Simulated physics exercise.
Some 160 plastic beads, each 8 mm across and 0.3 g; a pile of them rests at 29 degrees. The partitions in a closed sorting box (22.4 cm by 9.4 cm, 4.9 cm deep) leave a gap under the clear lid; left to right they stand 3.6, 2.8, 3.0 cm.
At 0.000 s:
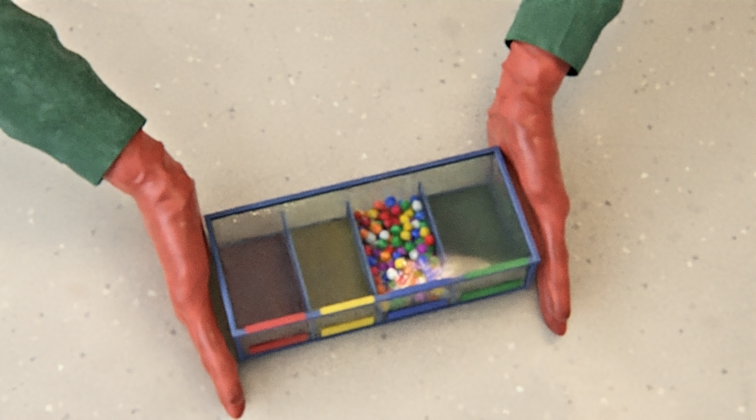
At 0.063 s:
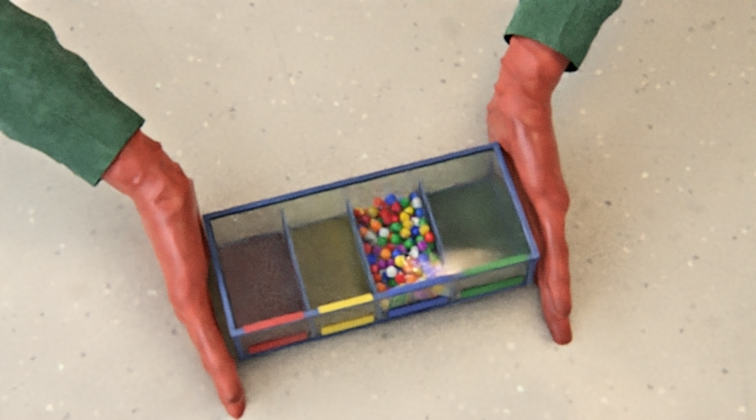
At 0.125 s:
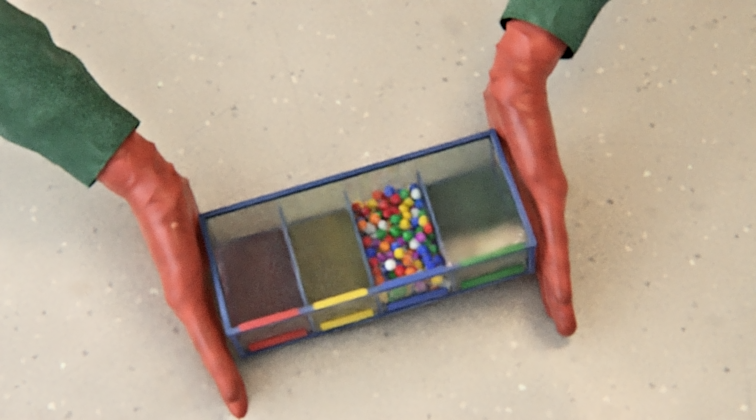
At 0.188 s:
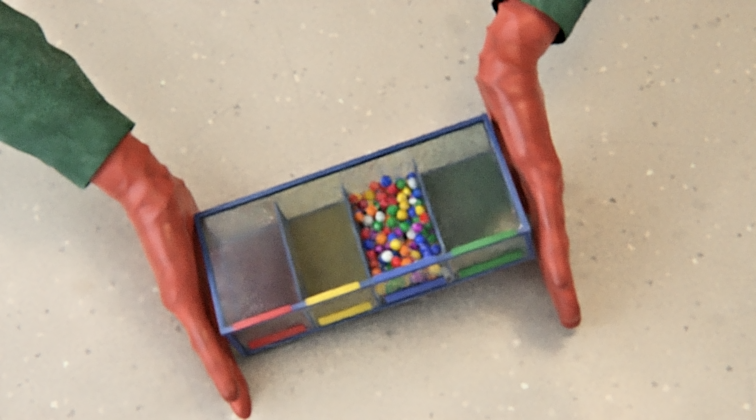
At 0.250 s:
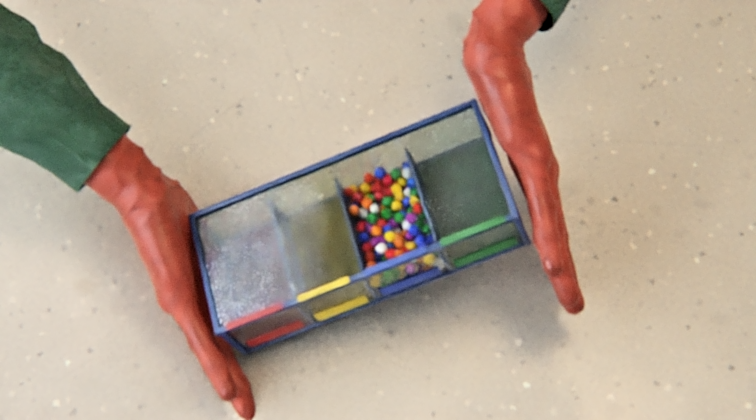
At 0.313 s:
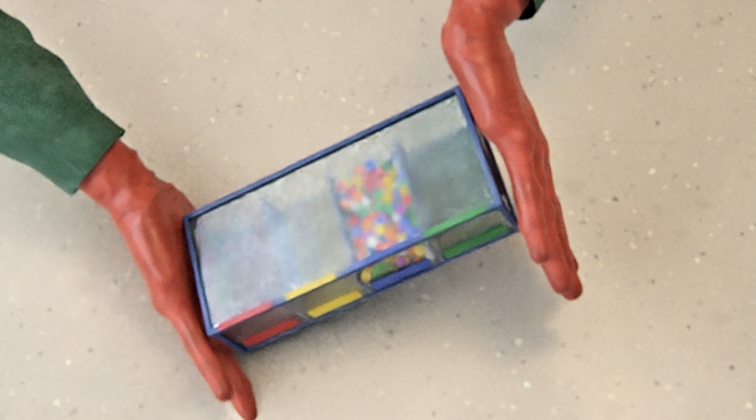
Above a pale speckled floor, two red-gloved hands held a clear-lidded box with four compartments and tilted it, raising the right end, while the colourful beads stayed in the blue-marked section.
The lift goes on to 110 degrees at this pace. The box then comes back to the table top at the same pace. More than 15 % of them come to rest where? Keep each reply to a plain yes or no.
Here goes: Red compartment yes; blue compartment no; green compartment no; yellow compartment yes.
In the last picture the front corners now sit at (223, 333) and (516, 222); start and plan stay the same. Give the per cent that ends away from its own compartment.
It comes to around 100 per cent in that case.
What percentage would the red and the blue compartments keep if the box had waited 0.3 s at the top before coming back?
Red keeps 80% and blue keeps 0%.
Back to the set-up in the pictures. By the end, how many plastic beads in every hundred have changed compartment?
About 100 percent of it.
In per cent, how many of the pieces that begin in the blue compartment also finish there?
Roughly 0 per cent.
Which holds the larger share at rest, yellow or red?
The red compartment.
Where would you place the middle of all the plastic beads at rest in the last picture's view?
My guess is close to (268, 273).
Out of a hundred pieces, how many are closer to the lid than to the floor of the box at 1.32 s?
90 per cent, give or take.
Then, at 1.32 s, tilt 109 degrees; red 40 %, blue 15 %, yellow 45 %.
After 2.00 s, tilt 47 degrees; red 75 %, yellow 25 %.
After 2.71 s, tilt 0 degrees; red 75 %, yellow 25 %.
At rest (3.3 s), red 75 %, blue 0 %, green 0 %, yellow 25 %.
